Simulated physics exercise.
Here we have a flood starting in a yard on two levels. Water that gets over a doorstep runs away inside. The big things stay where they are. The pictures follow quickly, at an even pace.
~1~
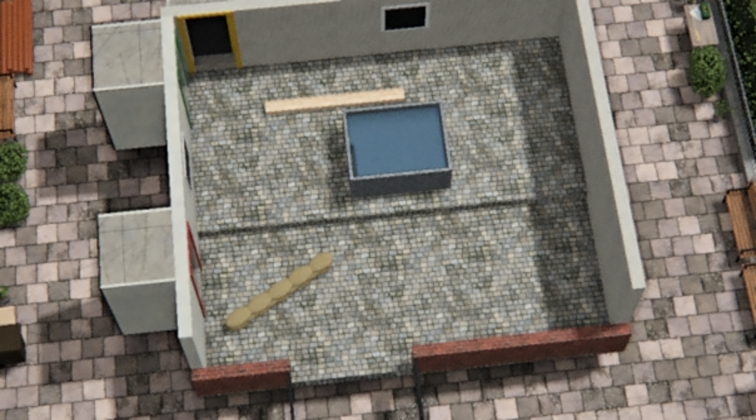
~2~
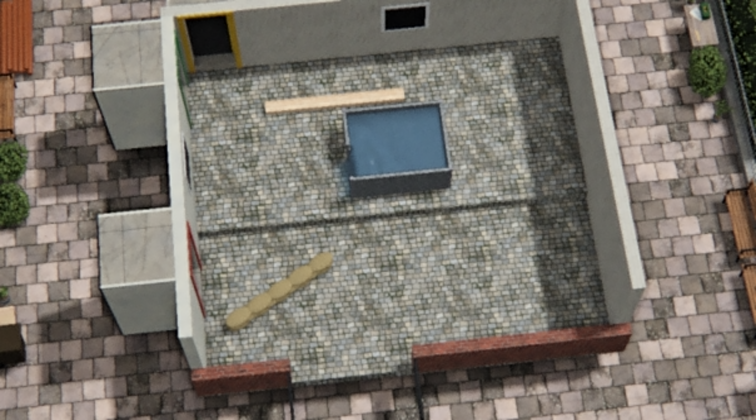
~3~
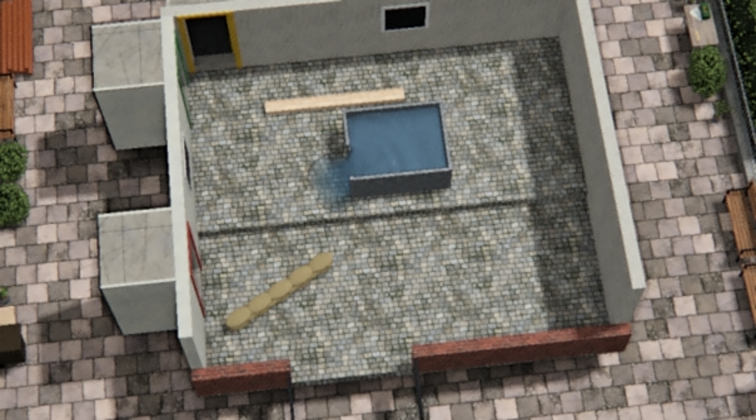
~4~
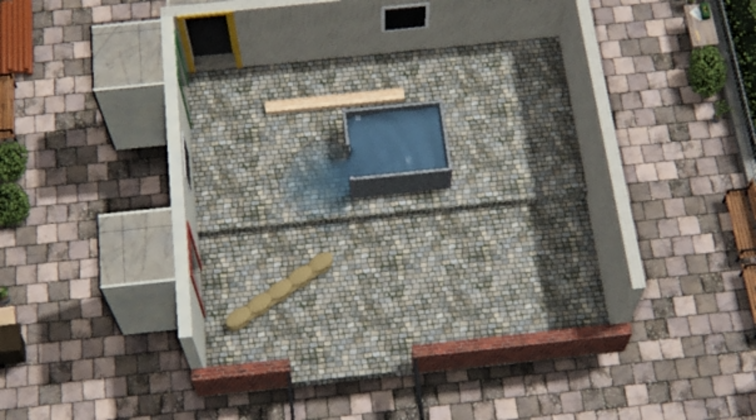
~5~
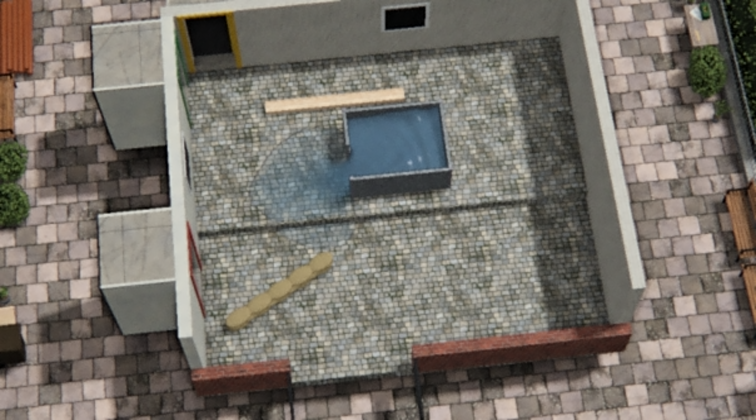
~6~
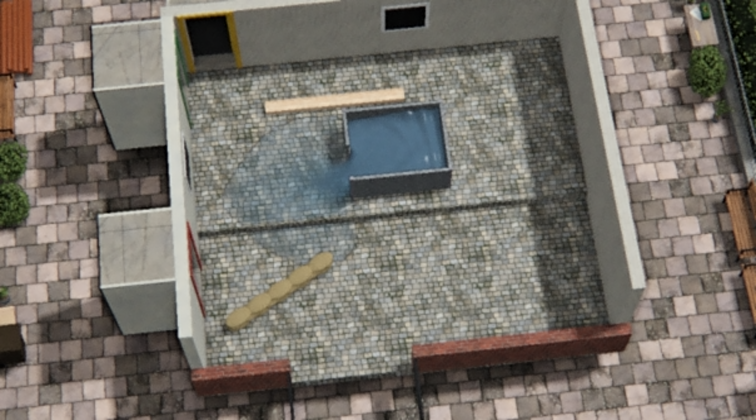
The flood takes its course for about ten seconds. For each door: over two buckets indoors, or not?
The red door stays under that; the green door takes more than that; the yellow door stays under that.
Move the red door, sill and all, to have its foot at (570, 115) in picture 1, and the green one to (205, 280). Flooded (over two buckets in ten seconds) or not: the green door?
In short: The green one lets more in.
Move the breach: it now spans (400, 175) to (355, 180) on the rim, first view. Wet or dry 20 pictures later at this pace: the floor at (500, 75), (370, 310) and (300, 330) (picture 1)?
As listed: No water, awash, under water.
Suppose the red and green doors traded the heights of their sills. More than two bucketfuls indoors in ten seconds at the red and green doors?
In short: The red one takes more; the green one keeps below it.
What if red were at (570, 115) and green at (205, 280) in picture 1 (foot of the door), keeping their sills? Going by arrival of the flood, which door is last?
That is the door marked red.
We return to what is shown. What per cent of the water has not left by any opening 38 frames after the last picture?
About 96 per cent.
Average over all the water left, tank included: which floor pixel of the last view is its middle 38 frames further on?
I would point to (304, 208).
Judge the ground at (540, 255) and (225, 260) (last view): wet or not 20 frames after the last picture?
One after the other: Clear, flooded.
A moment on, water covers 20 % of the floor; the red door wet at the sill, nothing in, the green door not reached, the yellow door not reached.
Next, water covers 25 % of the floor; the red door wet at the sill, nothing in, the green door under two buckets in, the yellow door not reached.
Then, water covers 35 % of the floor; the red door under two buckets in, the green door over two buckets in, the yellow door under two buckets in.
Later, water covers 60 % of the floor; the red door under two buckets in, the green door over two buckets in, the yellow door under two buckets in.
In the end, water covers 85 % of the floor; the red door under two buckets in, the green door over two buckets in, the yellow door under two buckets in.
